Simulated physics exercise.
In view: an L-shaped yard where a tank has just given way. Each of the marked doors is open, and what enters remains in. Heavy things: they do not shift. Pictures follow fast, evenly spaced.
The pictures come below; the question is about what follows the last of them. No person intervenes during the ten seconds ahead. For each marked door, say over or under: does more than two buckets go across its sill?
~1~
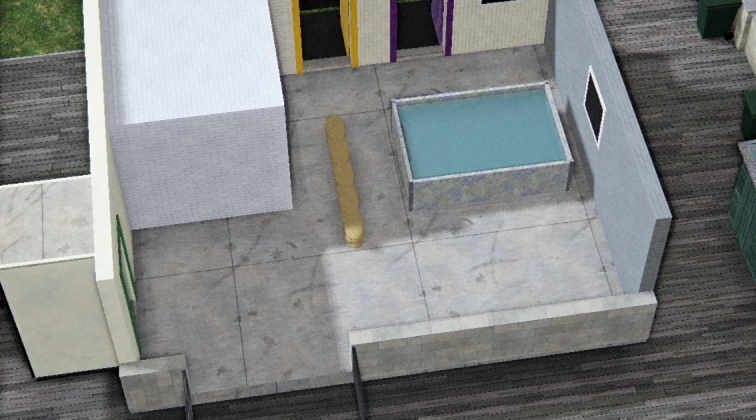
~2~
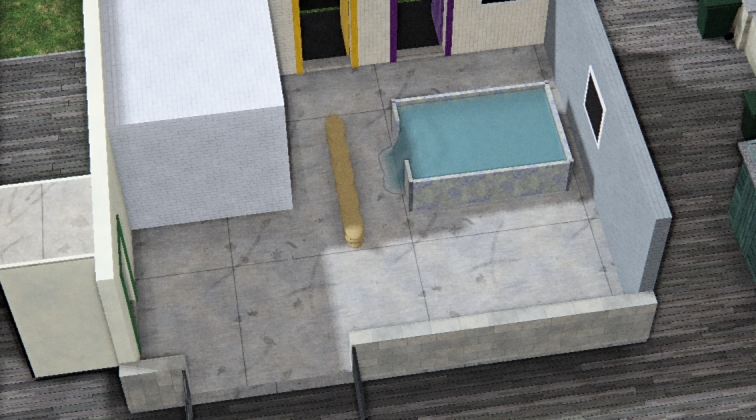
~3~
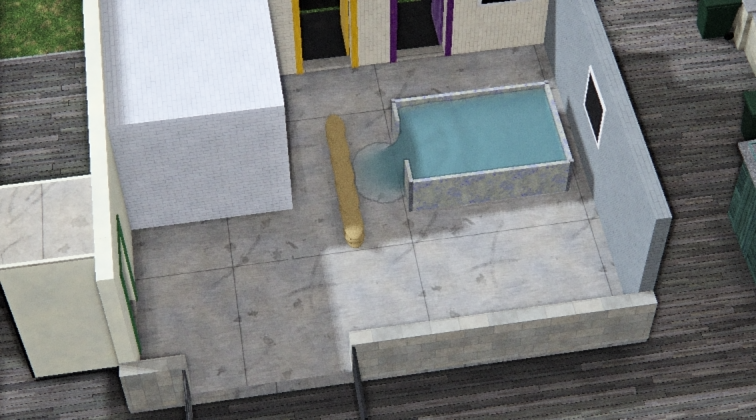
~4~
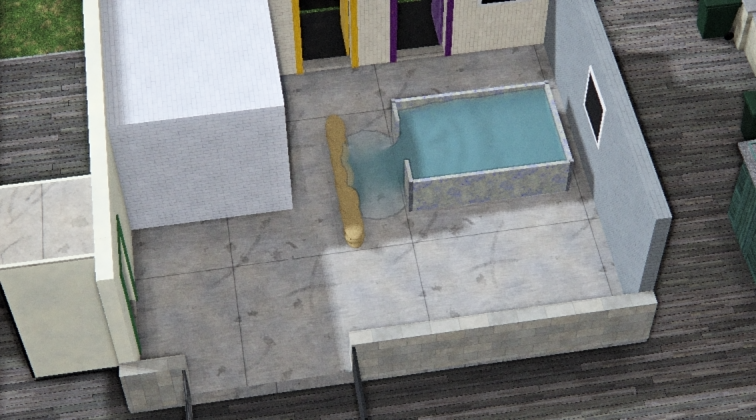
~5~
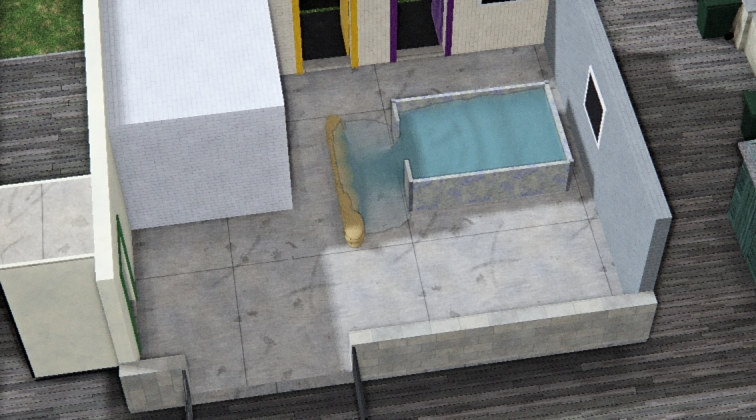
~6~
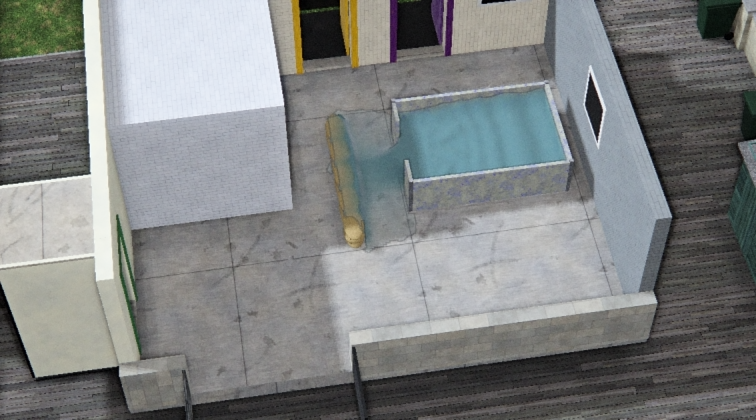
Result: The green door gets two buckets or fewer, the purple door gets over two buckets, the yellow door gets over two buckets.
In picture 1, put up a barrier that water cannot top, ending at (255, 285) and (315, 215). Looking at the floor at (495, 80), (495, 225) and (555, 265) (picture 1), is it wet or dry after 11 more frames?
First spared, then spared, then spared.
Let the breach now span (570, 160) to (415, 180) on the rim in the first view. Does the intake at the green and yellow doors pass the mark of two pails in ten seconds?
My reading: Green door floods; yellow door stays under.
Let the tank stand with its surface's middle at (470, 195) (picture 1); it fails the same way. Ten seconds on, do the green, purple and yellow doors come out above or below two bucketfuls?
My reading: Green door exceeds the threshold, purple door exceeds the threshold, yellow door exceeds the threshold.
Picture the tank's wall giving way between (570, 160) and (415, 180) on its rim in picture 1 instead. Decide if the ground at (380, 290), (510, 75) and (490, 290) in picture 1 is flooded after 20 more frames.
Going through them, the first would be submerged, the next still bare and the last submerged.
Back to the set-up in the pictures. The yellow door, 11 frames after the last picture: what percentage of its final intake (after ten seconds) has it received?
Some 15 per cent.
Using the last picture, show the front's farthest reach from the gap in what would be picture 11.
At roughly (380, 334).
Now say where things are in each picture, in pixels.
Still water in the tank at (481, 134), in the first picture.
The front is at (396, 191), out from the gap at (404, 161), in the second picture.
The front is at (359, 185), out from the gap at (404, 161), in the third picture.
Water pours out at (404, 161) and has run to (361, 212), in the fourth picture.
The front is at (364, 229), out from the gap at (404, 161), in the fifth picture.
Water pours out at (404, 160) and has run to (368, 249), in the sixth picture.
A moment on, water covers 25 % of the floor; the green door not reached, the purple door not reached, the yellow door wet at the sill, nothing in.
Next, water covers 45 % of the floor; the green door not reached, the purple door under two buckets in, the yellow door over two buckets in.
Then, water covers 60 % of the floor; the green door not reached, the purple door over two buckets in, the yellow door far over two buckets in.
Later, water covers 75 % of the floor; the green door wet at the sill, nothing in, the purple door over two buckets in, the yellow door far over two buckets in.
In the end, water covers 95 % of the floor; the green door wet at the sill, nothing in, the purple door far over two buckets in, the yellow door far over two buckets in.
